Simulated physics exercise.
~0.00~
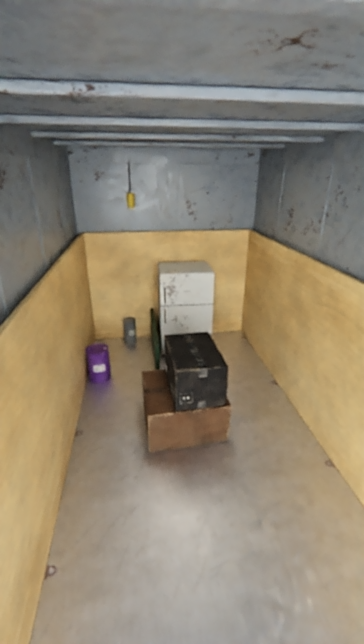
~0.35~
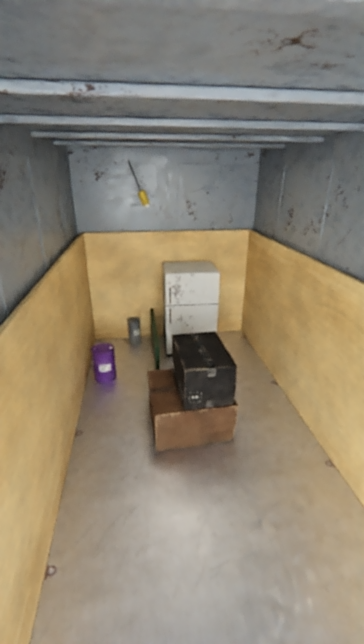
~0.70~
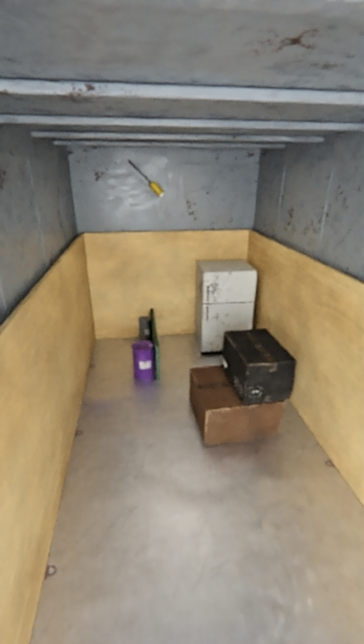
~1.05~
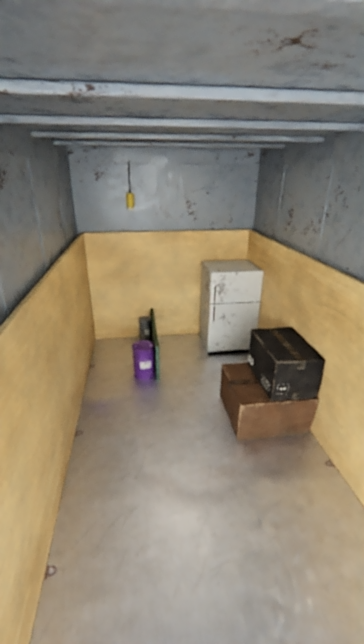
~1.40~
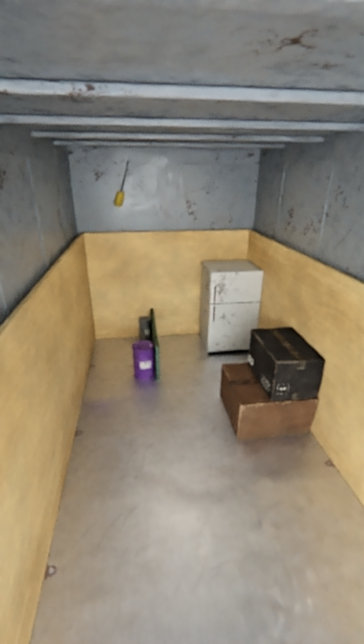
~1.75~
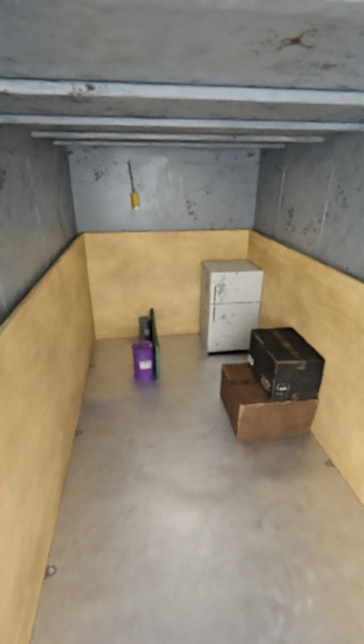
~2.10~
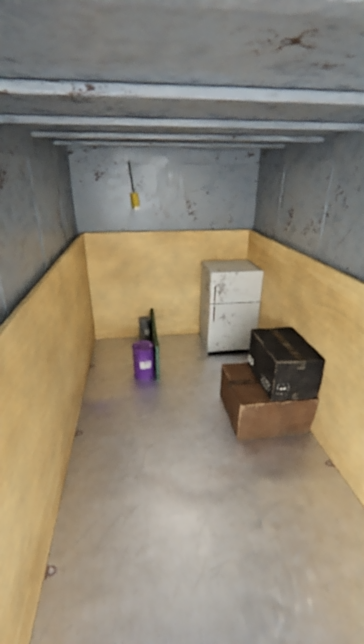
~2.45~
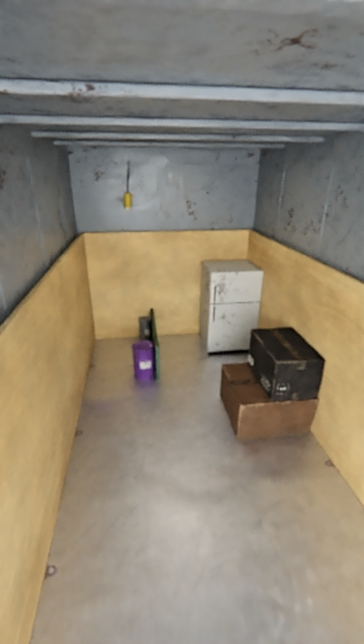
In the load bay of a moving van, seen towards the cab, a black box sits on a brown box in front of a white appliance, with a purple canister and a small grey canister to the left. The hanging yellow lamp swings at an angle, and everything begins sliding right. The canisters shift until they stand close together beside a thin dark board, while the boxes and appliance travel further. The stacked boxes slide on towards the right wall and stop. The lamp keeps swaying slightly, but the load stays still, the canisters and appliance upright and the black box still on the brown one.
